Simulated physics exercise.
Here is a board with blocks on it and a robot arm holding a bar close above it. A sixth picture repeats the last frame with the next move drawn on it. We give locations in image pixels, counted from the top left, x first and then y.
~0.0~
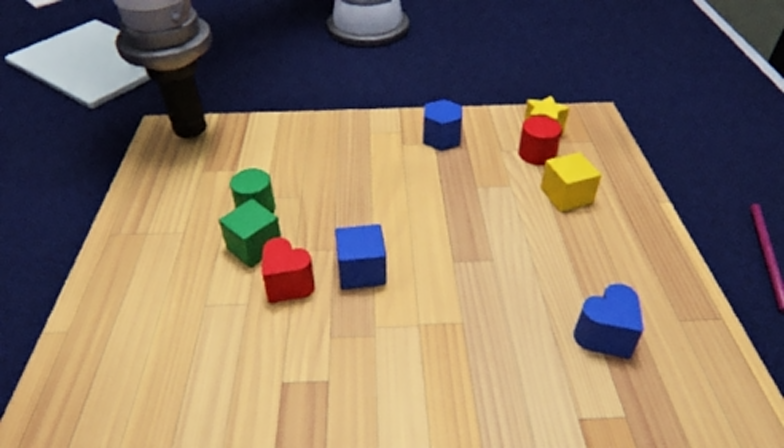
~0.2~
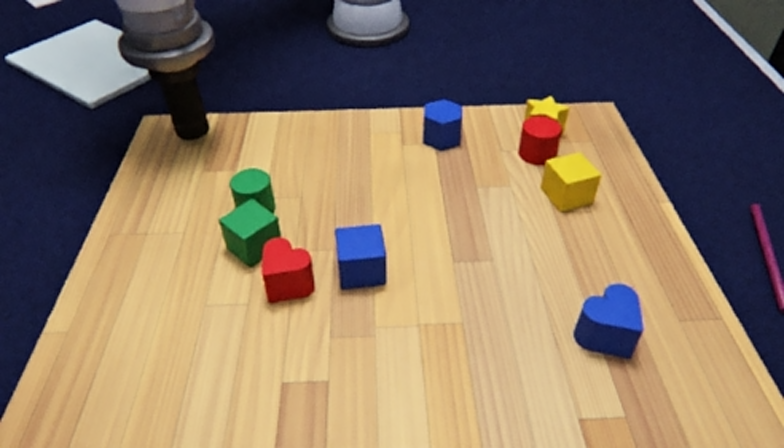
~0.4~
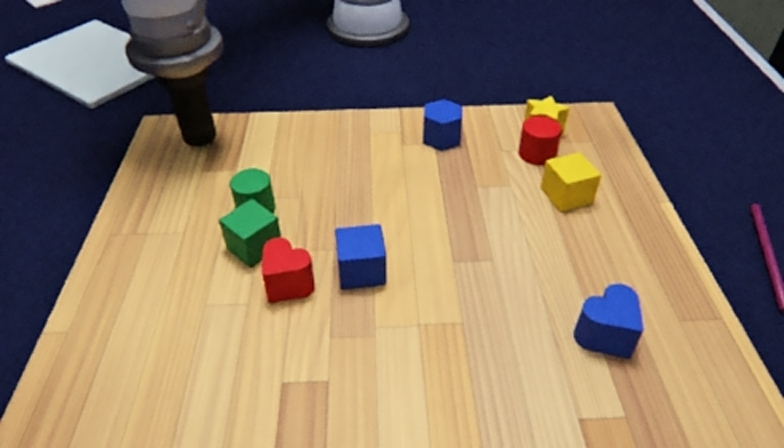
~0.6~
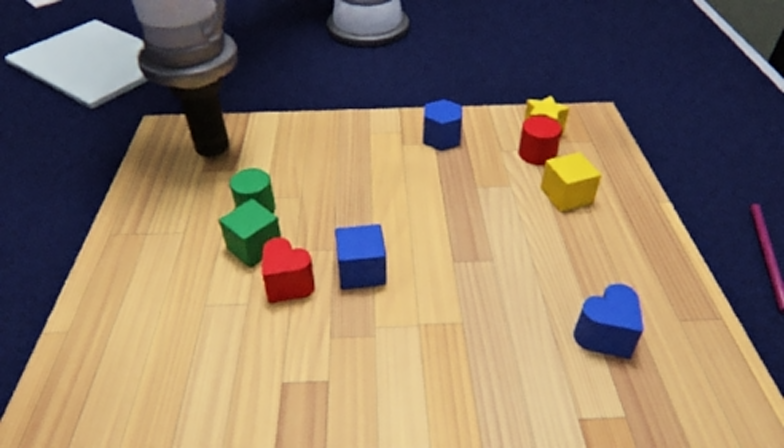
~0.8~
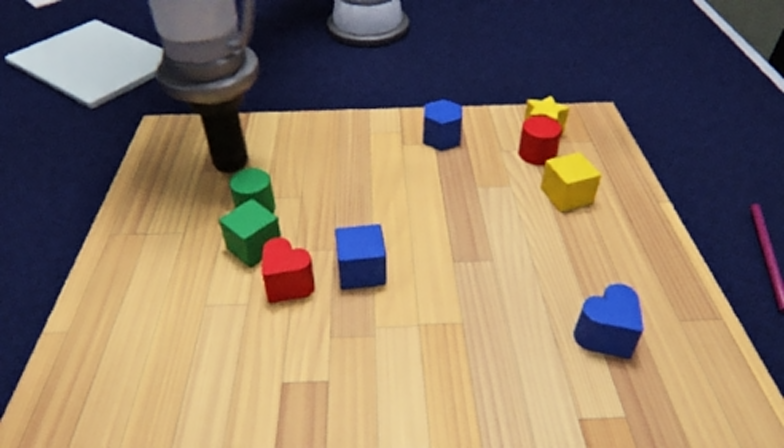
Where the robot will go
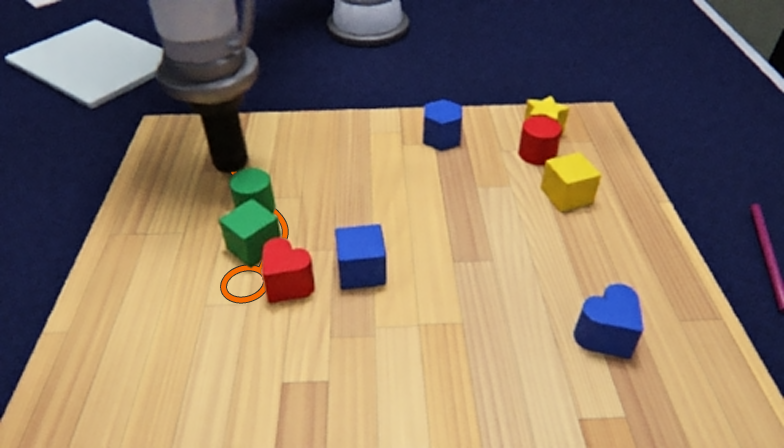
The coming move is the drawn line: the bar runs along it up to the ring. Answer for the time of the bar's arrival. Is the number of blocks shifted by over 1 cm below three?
The answer is no.
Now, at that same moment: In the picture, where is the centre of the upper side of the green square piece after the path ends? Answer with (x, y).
The green square piece ends near (219, 292).
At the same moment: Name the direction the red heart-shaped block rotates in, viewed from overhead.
Viewed from overhead, the red heart-shaped block winds up turned anticlockwise.
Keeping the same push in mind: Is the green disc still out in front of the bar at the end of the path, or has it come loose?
My guess is it ends up beside or behind the bar.
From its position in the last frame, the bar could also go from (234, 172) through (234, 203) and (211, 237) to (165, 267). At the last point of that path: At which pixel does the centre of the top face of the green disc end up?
Located at (258, 194).
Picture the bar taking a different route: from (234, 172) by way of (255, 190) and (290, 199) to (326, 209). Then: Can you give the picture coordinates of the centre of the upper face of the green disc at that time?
Its top middle will sit at (270, 196).
Drawn move, from (234, 172) via (264, 201) and (284, 239), ending at (245, 284).
On the path given first. One third of the way, bar (263, 193); green square piece (248, 232), turned 25° clockwise; green disc (265, 198).
Two thirds of the way, bar (282, 230); green square piece (245, 254), turned 105° clockwise; green disc (290, 238); red heart-shaped block (286, 274), turned 45° anticlockwise.
At the end, bar (243, 274); green square piece (219, 292), turned 80° clockwise; green disc (291, 253); red heart-shaped block (289, 285), turned 40° anticlockwise; blue square piece still.
